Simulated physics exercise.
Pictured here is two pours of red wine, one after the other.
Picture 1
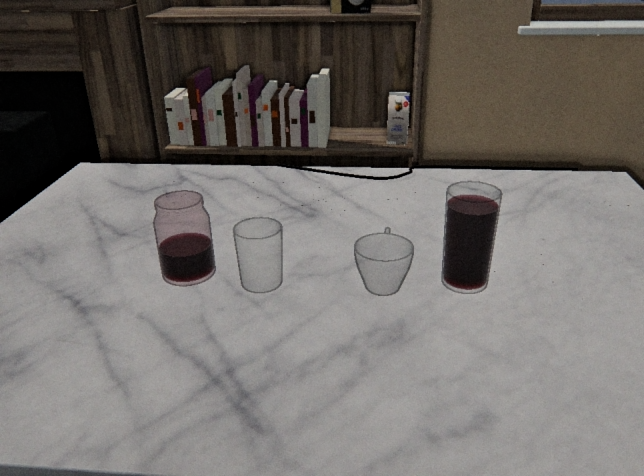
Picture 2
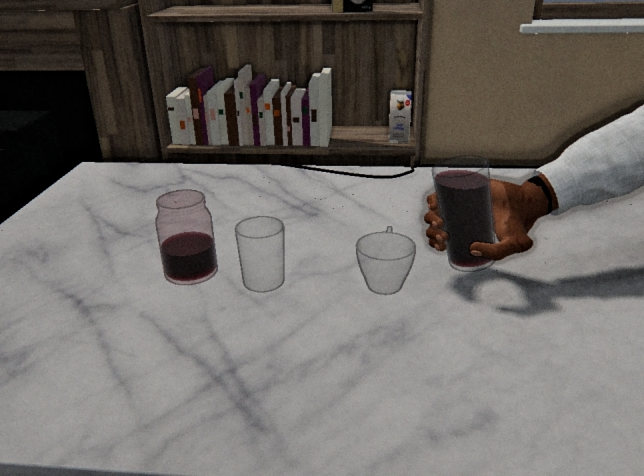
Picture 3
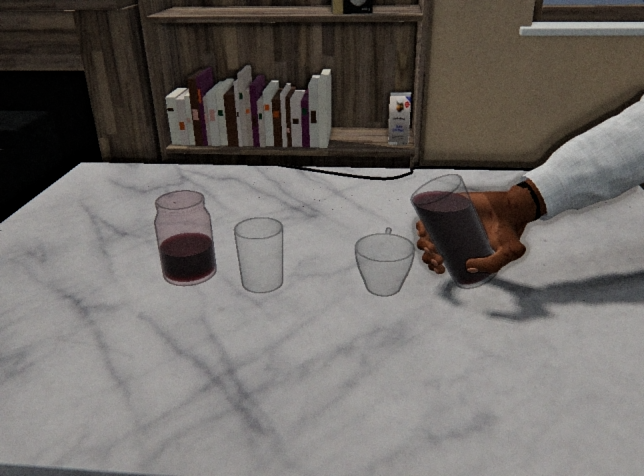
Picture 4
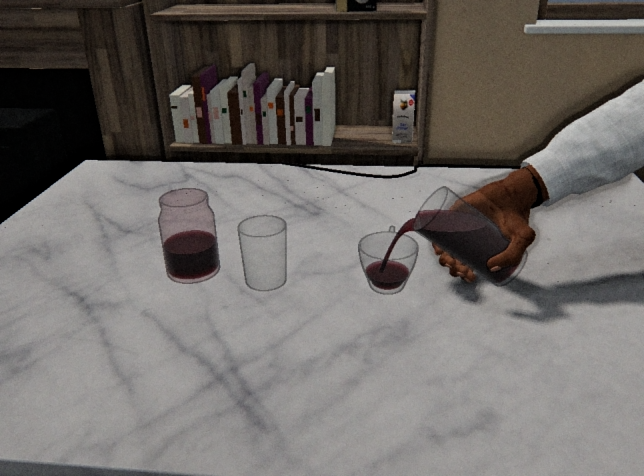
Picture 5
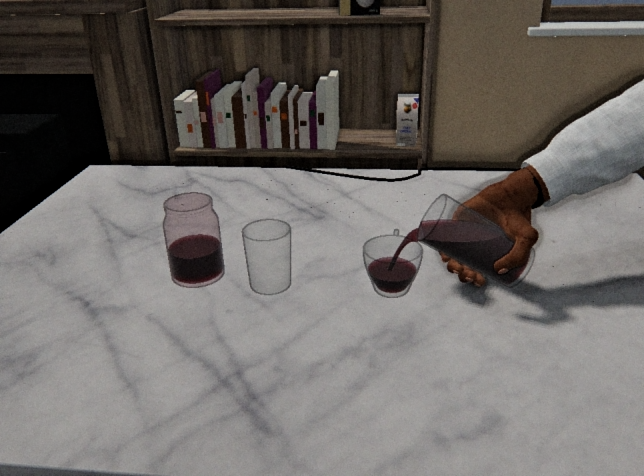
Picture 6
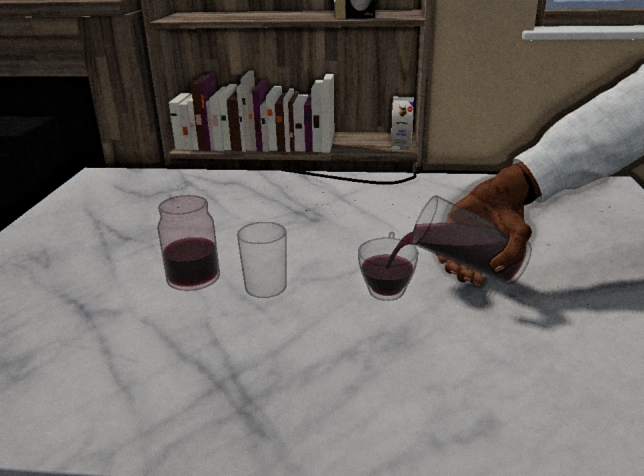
The clip shows a hand lifting a tall glass of red wine from the right of a marble table, tilting it leftward and pouring a stream into a small cup, while a jar and an empty tumbler stand still.
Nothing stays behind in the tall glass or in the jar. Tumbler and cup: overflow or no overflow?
The tumbler keeps the whole pour, the cup cannot keep the whole pour.
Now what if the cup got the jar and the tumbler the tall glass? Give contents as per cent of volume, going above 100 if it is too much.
That comes to some 90 per cent for the first, and some 160 per cent for the second.
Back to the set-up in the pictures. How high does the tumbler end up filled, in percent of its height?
Near 80 in a hundred.
Soon after, the cup is full to the brim and has run over.
In the end, the tumbler is about three quarters full; the cup is full to the brim and has run over.
